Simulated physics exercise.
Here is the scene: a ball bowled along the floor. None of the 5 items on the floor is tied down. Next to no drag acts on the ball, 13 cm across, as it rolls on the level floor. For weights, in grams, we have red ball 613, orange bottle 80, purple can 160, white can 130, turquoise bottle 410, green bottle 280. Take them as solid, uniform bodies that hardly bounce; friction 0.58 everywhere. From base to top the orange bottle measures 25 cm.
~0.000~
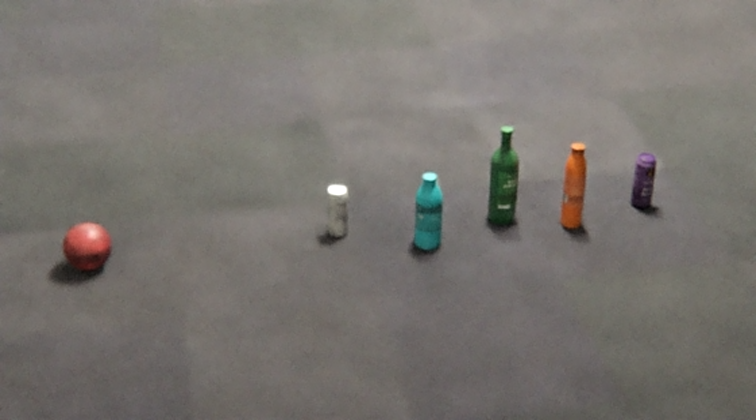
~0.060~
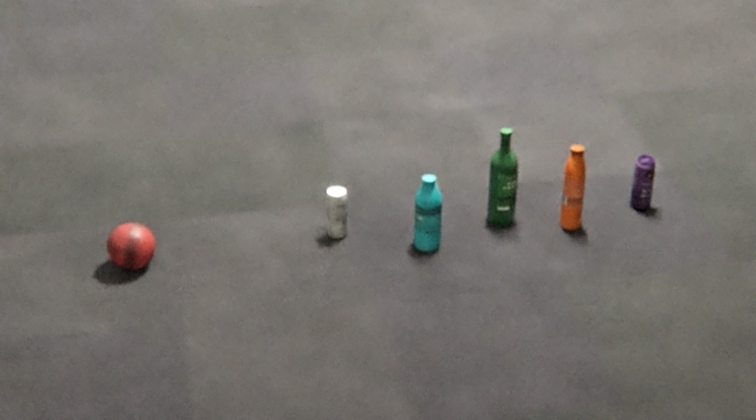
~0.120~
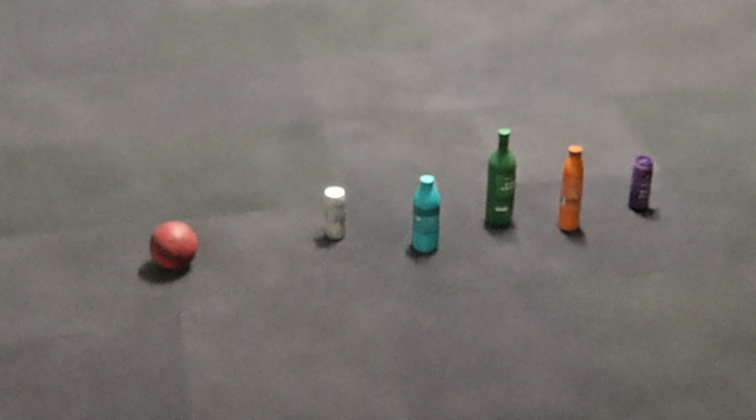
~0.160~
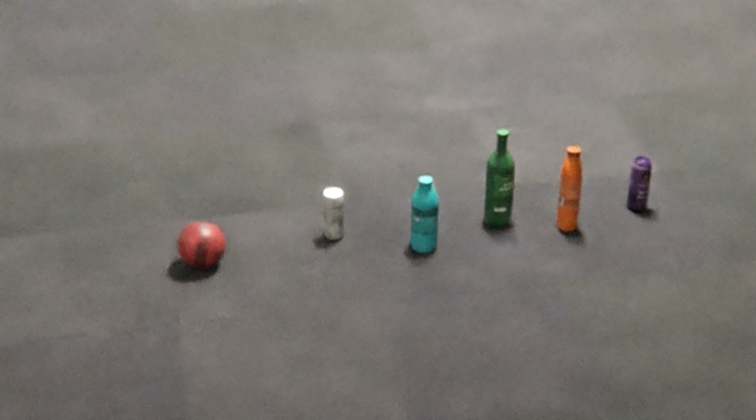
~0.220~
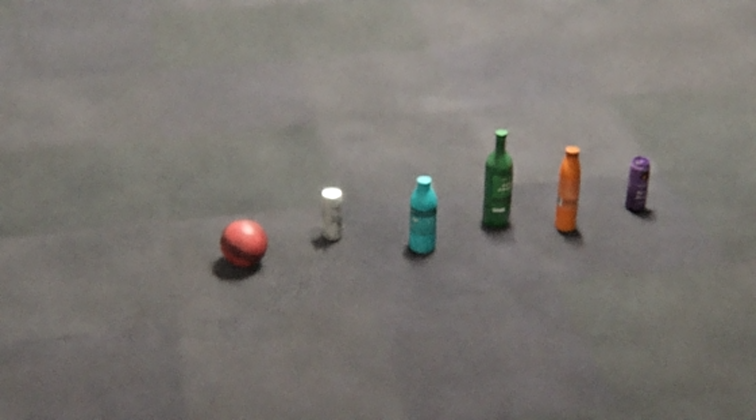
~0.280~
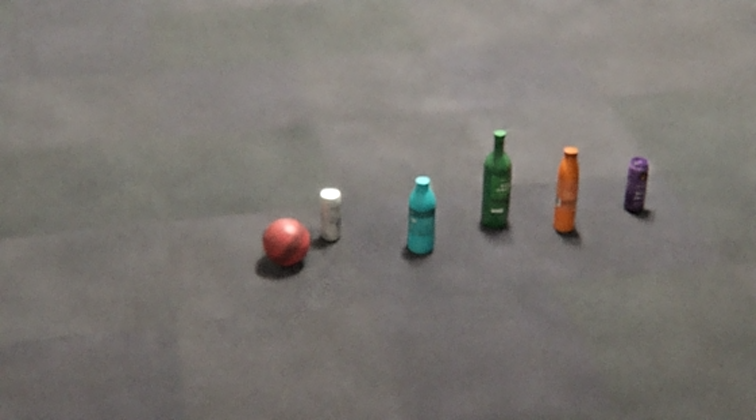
A green bottle stands among other bottles and cans as a red ball rolls right.
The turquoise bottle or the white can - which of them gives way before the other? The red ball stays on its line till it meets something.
The first one.
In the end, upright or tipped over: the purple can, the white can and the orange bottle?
Here's how it ends: The purple can never goes down, the white can never goes down, and the orange bottle never goes down.
By 0.78 s, 117 cm rolled; red ball near (519, 262); turquoise bottle tilted 58° near (472, 202); green bottle tilted 25°.
By 1.58 s, 194 cm rolled; turquoise bottle on its side near (488, 236); green bottle on its side.
By 2.58 s, turquoise bottle on its side near (488, 242); green bottle on its side.
When it is over (3.3 s), lying over on the floor, turquoise bottle and green bottle; the other 3 within 8 cm of the start. End places, in pixels of the last picture, turquoise bottle near (488, 243), white can near (331, 215). Turquoise bottle went at 0.58 s; white can was never lost.
